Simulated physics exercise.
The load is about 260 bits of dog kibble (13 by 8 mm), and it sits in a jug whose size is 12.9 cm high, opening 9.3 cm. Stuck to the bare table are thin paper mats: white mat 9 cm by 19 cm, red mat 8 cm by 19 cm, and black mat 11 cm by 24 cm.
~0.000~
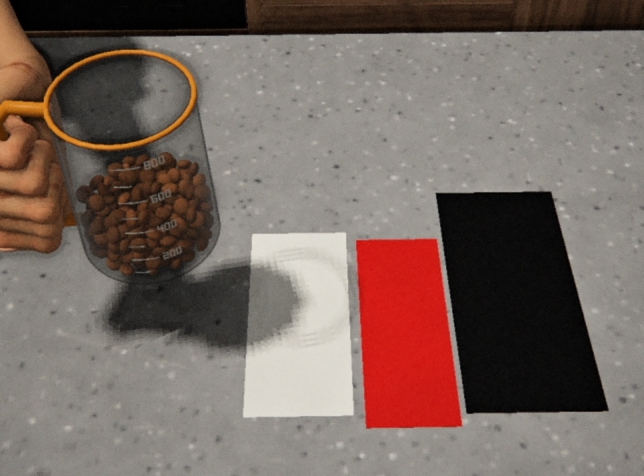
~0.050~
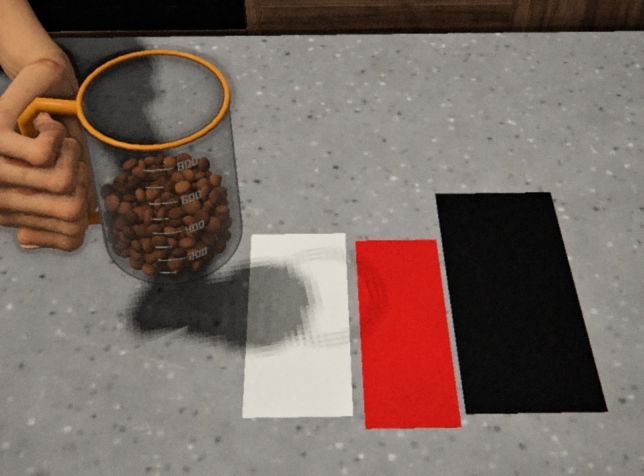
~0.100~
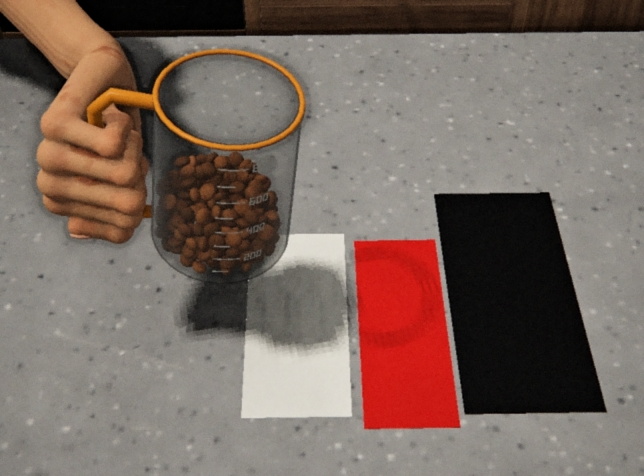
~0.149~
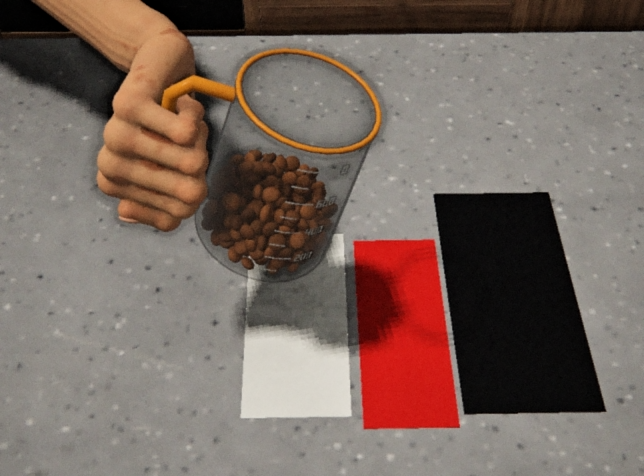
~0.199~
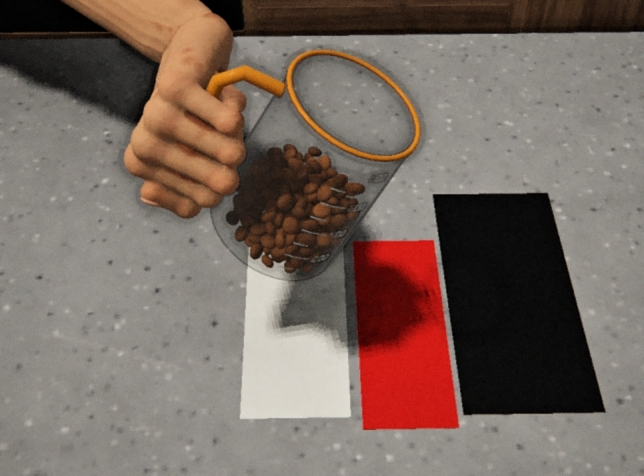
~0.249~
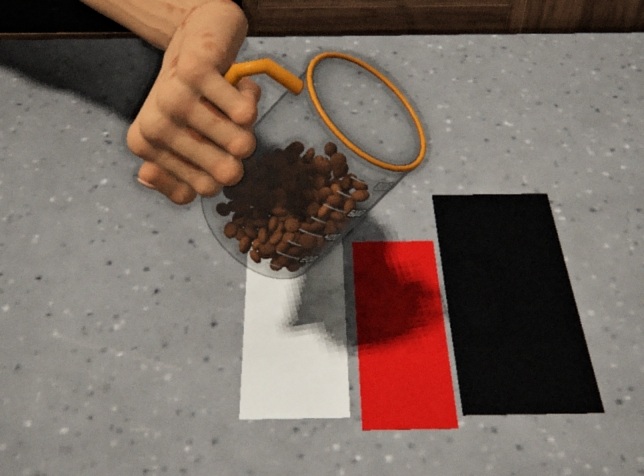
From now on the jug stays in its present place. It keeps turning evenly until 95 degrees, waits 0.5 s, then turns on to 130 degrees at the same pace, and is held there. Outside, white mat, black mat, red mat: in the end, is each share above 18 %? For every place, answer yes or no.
Outside - no; white mat - no; black mat - yes; red mat - yes.
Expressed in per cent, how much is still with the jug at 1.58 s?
Near 55 in a hundred.
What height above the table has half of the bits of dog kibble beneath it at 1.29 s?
16 cm or so.
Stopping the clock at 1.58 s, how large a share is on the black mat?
It comes to some 0 in a hundred.
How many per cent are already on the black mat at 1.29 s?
Around 0 % at that point.
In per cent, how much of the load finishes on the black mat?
I'd put it close to 40 per cent.
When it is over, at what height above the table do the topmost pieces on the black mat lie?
2.0 cm, give or take.
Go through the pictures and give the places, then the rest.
In the first frame, jug at (138, 170); tilt 0 degrees; moved 0.0 cm; lip at (193, 97); top of the load at (184, 164); white mat at (299, 317); red mat at (405, 325); black mat at (513, 291).
In the second frame, jug at (165, 171); tilt 2 degrees; moved 2.0 cm; lip at (227, 99); top of the load at (167, 164).
In the third frame, jug at (225, 172); tilt 8 degrees; moved 6.3 cm; low side right; lip at (302, 104); top of the load at (221, 162).
In the fourth frame, jug at (285, 168); tilt 17 degrees; moved 10.5 cm; low side right; lip at (378, 114); top of the load at (269, 161).
In the fifth frame, jug at (317, 162); tilt 26 degrees; moved 12.5 cm; low side right; lip at (417, 127); top of the load at (280, 156).
In the sixth frame, jug at (322, 158); tilt 36 degrees; moved 12.5 cm; low side right; lip at (422, 141); top of the load at (281, 156); white mat at (295, 319); red mat at (401, 327); black mat at (509, 293). It turns about 190 degrees a second.
After 0.65 s, tilt 95 degrees; jug 100 %; middle of all pieces on or above the table near (260, 181).
After 0.98 s, tilt 95 degrees; jug 100 %; middle of all pieces on or above the table near (275, 189).
After 1.29 s, tilt 115 degrees; jug 100 %; middle of all pieces on or above the table near (271, 182).
Then, at 1.58 s, tilt 130 degrees; jug 55 %, red mat 40 %; middle of all pieces on or above the table near (349, 238).
In the end, at 2.4 s, black mat 40 %, outside 10 %, jug 0 %, red mat 45 %, white mat 5 %.
